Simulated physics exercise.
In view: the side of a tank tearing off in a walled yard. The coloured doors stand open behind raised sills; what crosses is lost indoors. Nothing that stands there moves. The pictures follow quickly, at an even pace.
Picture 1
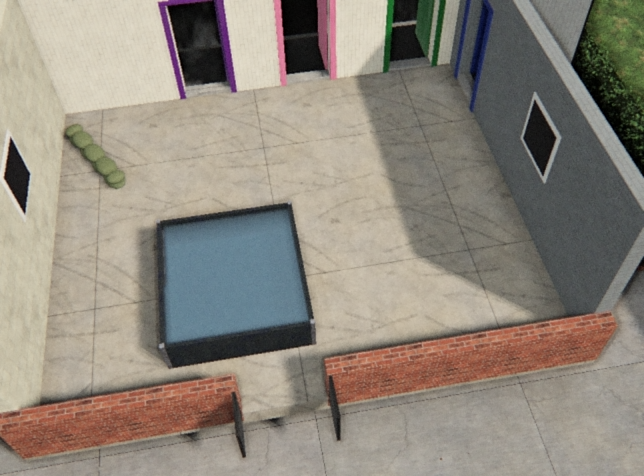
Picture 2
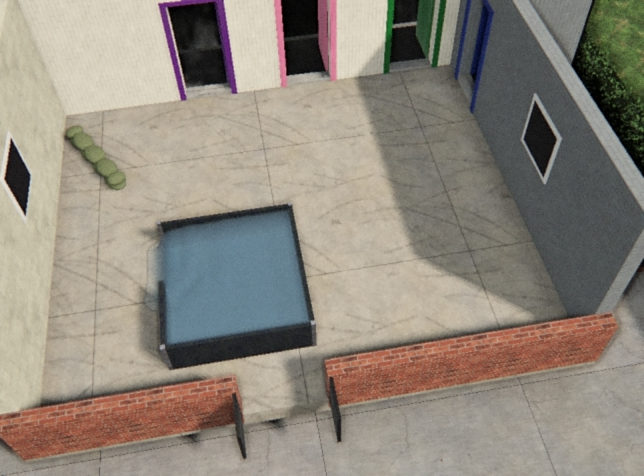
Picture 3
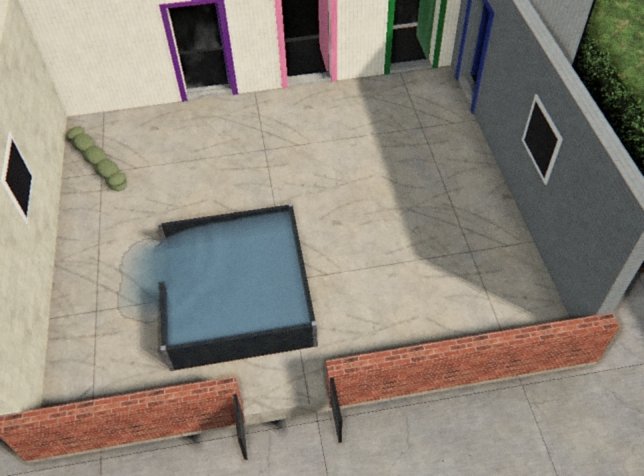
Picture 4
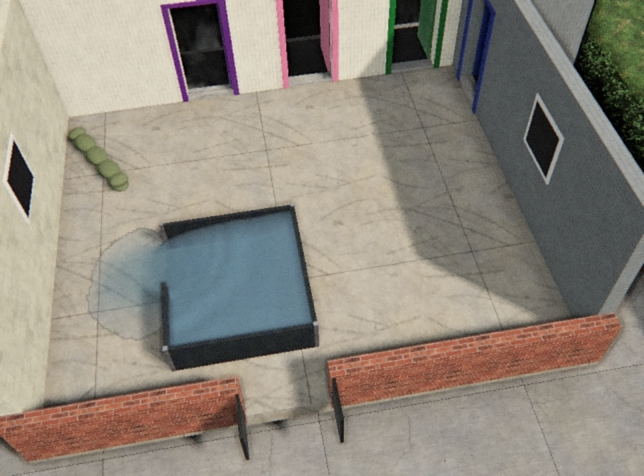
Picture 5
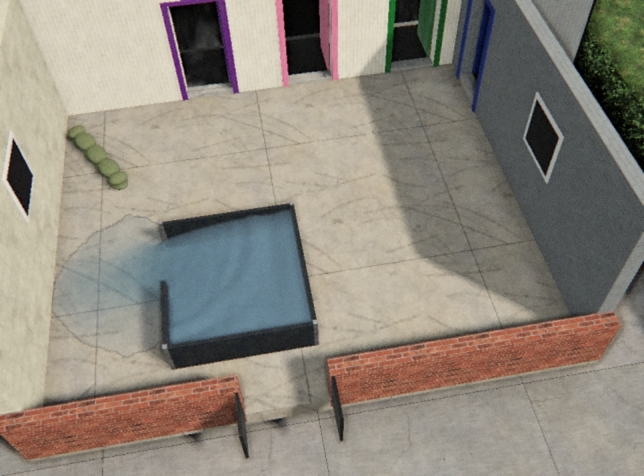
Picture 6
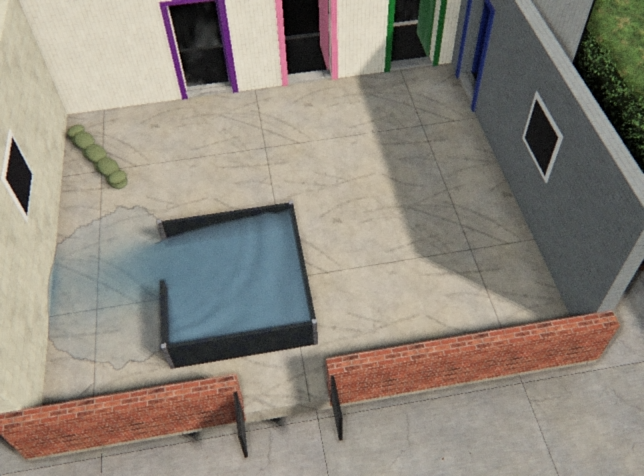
Water pouring from a gap in the left side of a square tank and spreading across a walled yard to the left wall.
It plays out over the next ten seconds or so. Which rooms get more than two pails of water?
The pink door stays under that; the green door stays under that; the blue door stays under that; the purple door stays under that.
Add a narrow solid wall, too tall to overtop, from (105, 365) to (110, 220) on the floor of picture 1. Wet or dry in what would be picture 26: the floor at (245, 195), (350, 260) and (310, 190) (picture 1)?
In turn: Dry, free of water, not flooded.
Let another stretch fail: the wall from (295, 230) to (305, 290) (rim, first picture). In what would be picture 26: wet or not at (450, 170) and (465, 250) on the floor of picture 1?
One after the other: Under water, wet.
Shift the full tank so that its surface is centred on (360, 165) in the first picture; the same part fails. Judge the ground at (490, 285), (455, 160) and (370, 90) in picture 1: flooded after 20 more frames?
In that order: Clear, no water, free of water.
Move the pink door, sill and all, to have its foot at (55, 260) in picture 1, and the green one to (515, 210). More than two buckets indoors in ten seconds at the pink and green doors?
In short: Pink door takes more; green door is under.
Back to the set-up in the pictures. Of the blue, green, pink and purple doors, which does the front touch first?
First comes the purple one.
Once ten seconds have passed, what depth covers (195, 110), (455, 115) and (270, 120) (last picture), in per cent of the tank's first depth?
In turn 6, 8 and 6 in a hundred.
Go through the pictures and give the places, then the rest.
The first frame shows still water in the tank at (232, 273).
In the second frame, the front is at (157, 247), out from the gap at (167, 267).
In the third frame, water pours out at (168, 270) and has run to (125, 308).
In the fourth frame, water pours out at (170, 271) and has run to (96, 310).
In the fifth frame, water pours out at (170, 269) and has run to (57, 301).
In the sixth frame, water pours out at (169, 268) and has run to (56, 253).
A moment on, water covers 10 % of the floor; the pink door not reached, the green door not reached, the blue door not reached, the purple door not reached.
Next, water covers 15 % of the floor; the pink door not reached, the green door not reached, the blue door not reached, the purple door not reached.
Then, water covers 25 % of the floor; the pink door not reached, the green door not reached, the blue door not reached, the purple door not reached.
Later, water covers 60 % of the floor; the pink door wet at the sill, nothing in, the green door not reached, the blue door not reached, the purple door wet at the sill, nothing in.
In the end, water covers 90 % of the floor; the pink door wet at the sill, nothing in, the green door wet at the sill, nothing in, the blue door wet at the sill, nothing in, the purple door wet at the sill, nothing in.
